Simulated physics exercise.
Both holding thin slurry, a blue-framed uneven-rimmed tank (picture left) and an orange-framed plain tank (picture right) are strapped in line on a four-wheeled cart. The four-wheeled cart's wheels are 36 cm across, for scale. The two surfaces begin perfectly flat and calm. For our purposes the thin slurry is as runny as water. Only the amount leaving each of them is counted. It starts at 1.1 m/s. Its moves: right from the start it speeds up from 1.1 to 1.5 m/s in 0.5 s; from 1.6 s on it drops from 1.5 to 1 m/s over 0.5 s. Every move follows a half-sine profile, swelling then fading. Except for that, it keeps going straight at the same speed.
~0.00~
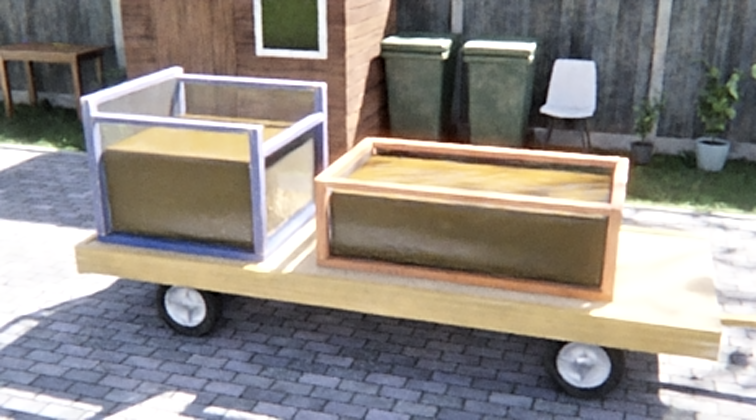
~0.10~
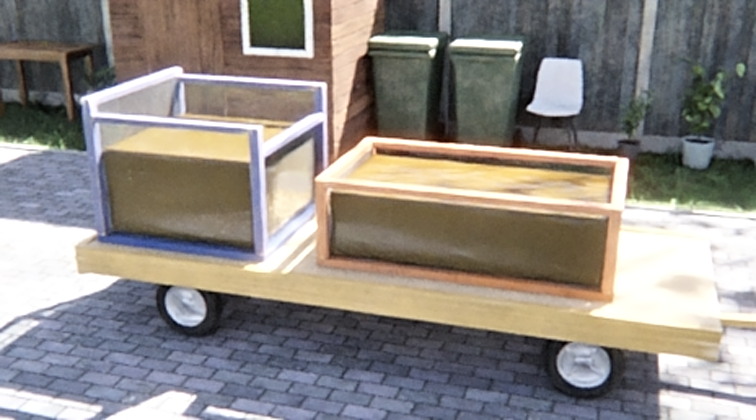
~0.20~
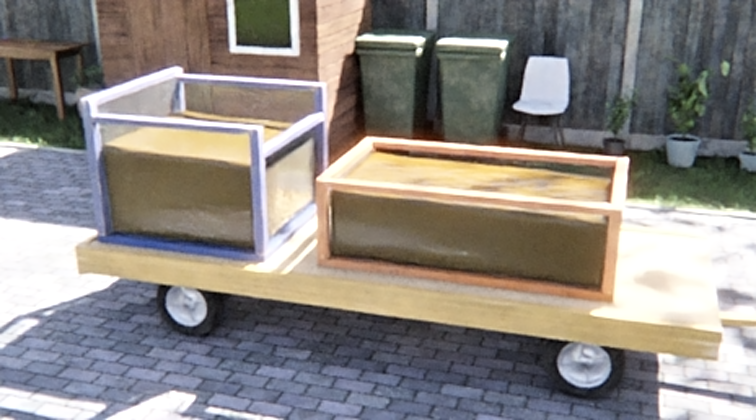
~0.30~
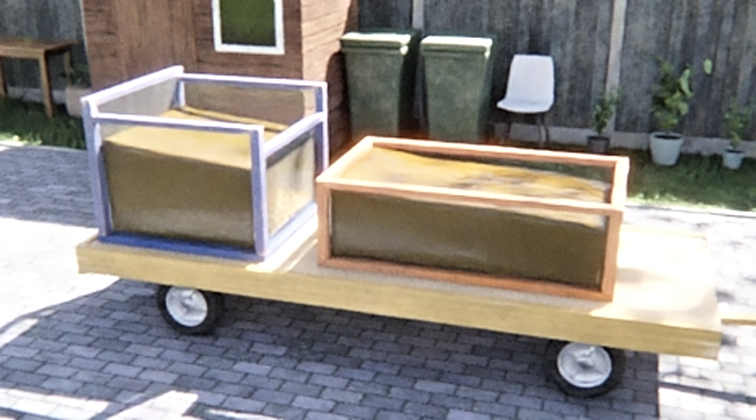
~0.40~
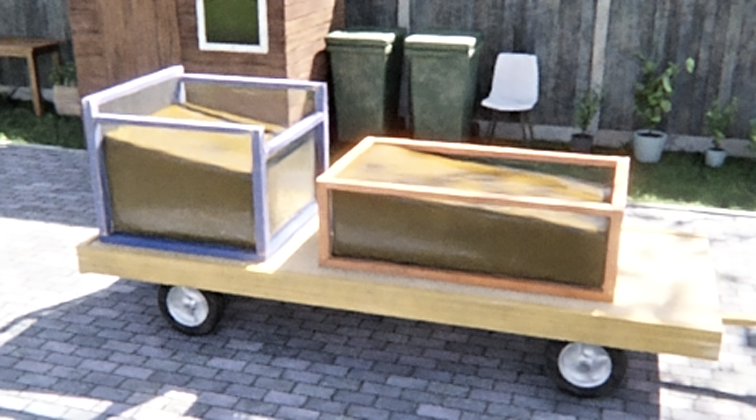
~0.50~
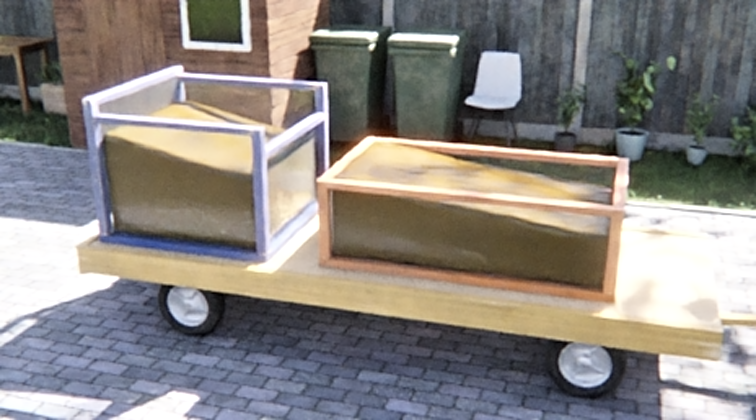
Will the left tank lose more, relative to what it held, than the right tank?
Yes - the bigger fraction goes from the left-hand one.
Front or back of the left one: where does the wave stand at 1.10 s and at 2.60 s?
It leans to the forward end, then to the rear end.
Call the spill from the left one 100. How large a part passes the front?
Close to 100 per cent goes that way.
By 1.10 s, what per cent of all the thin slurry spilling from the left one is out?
By that time, around 0 percent of it is out.
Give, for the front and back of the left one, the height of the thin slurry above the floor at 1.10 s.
Heights: Front 52 cm, then back 40 cm.
Then, 1.10 s in, the left one has lost nothing (front 52 cm, back 40 cm); the right one has lost nothing (front 34 cm, back 32 cm).
Then, 1.80 s in, the left one has lost nothing (front 45 cm, back 46 cm); the right one has lost nothing (front 32 cm, back 28 cm).
Then, 2.60 s in, the left one has lost 2 per cent, over the front (front 35 cm, back 57 cm); the right one has lost 1 per cent, over the front and the back (front 32 cm, back 32 cm).
Then, 5.09 s in, the left one has lost 3 per cent, over the front; the right one has lost 1 per cent, over the front and the back.
